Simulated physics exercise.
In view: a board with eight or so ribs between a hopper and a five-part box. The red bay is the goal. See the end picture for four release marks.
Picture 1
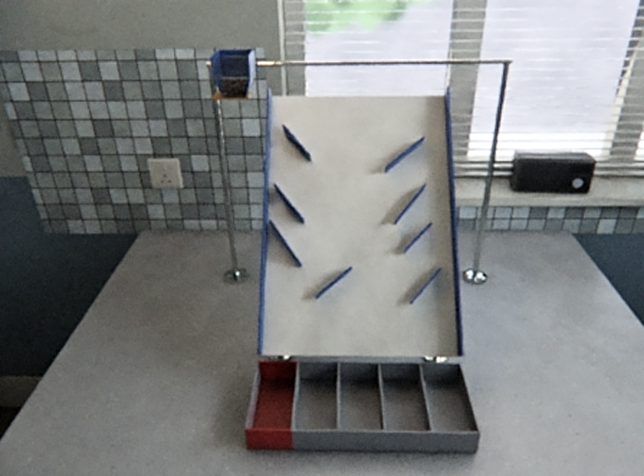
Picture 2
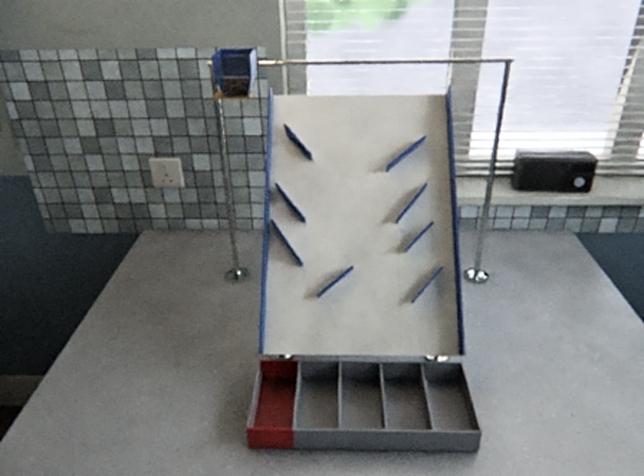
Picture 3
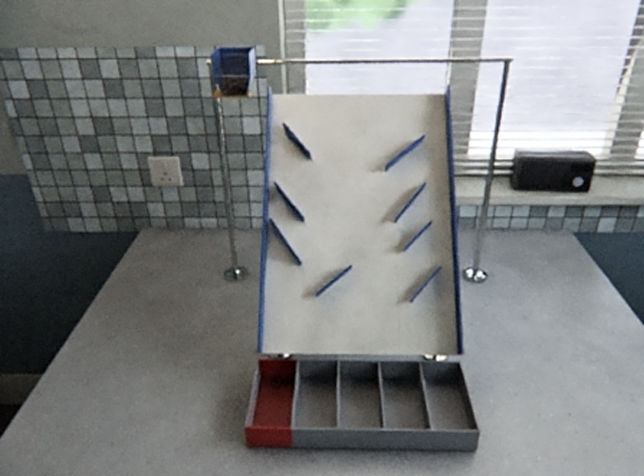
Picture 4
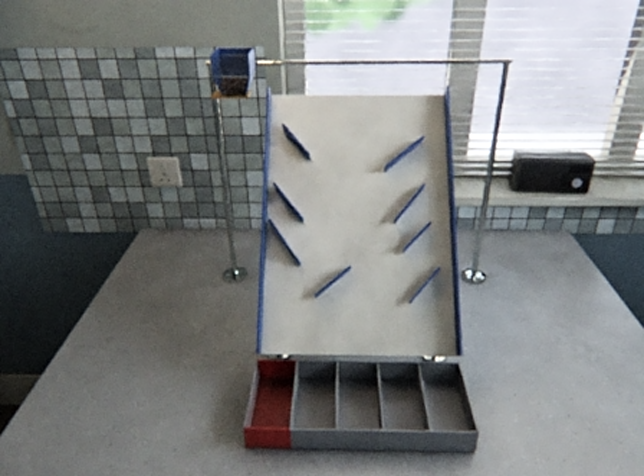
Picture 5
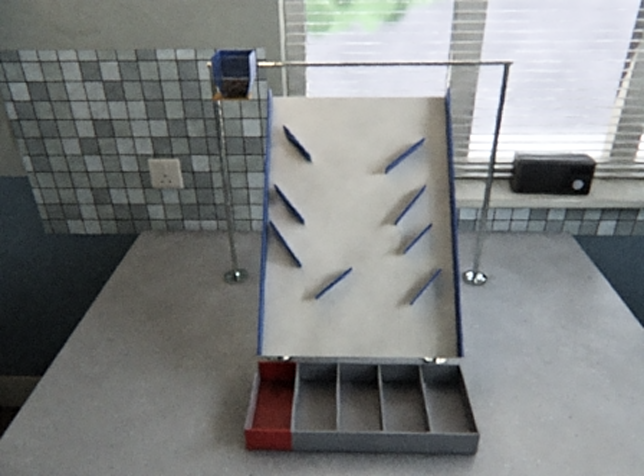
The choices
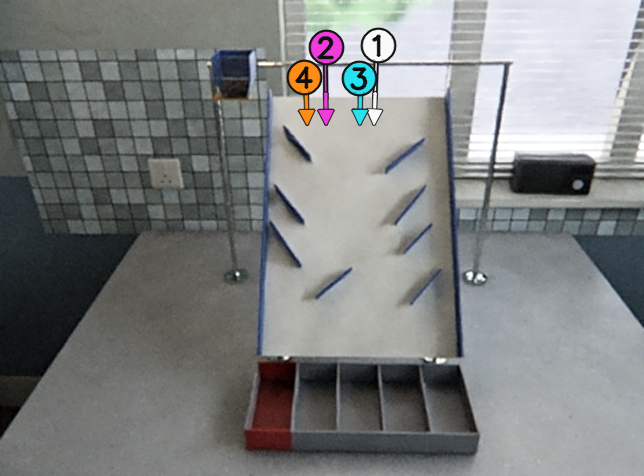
A tilted pale board with blue edges stands on a grey countertop, seen from the front and slightly above, before a wall of grey mosaic tiles and a window with white blinds. Blue ribs slant across it beneath a small blue hopper on a metal rail at upper left, with a five-part grey box below, its leftmost bay red. Nothing visibly moves except a very slight shake of the view.
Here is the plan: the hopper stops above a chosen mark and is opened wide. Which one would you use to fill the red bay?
2 is best.
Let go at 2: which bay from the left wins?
It is the first one.
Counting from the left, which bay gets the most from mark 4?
The first.
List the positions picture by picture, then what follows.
The first frame shows hopper at (236, 85), allspice berries, door shut.
The second frame shows ribs (284, 123) to (311, 155), (388, 167) to (426, 136), (276, 183) to (305, 219).
The third frame shows ribs (397, 219) to (426, 183), (270, 218) to (301, 262), (406, 248) to (432, 221).
The fourth frame shows ribs (315, 296) to (351, 266), (411, 302) to (440, 267).
The fifth frame shows red bay at (269, 439), number 1 of 5 from the left.
On the marked copy, mark 1 meets the board at (374, 119); mark 2 meets the board at (326, 119); mark 3 meets the board at (359, 119); mark 4 meets the board at (306, 119).
For mark 1, about a third in the red bay, about two thirds in other bays, a stray few outside the box.
For mark 2, most in the red bay, about a quarter in other bays, a stray few outside the box.
For mark 3, about a third in the red bay, about half in other bays, a small part outside the box.
For mark 4, about half in the red bay, about a third in other bays, a small part outside the box.
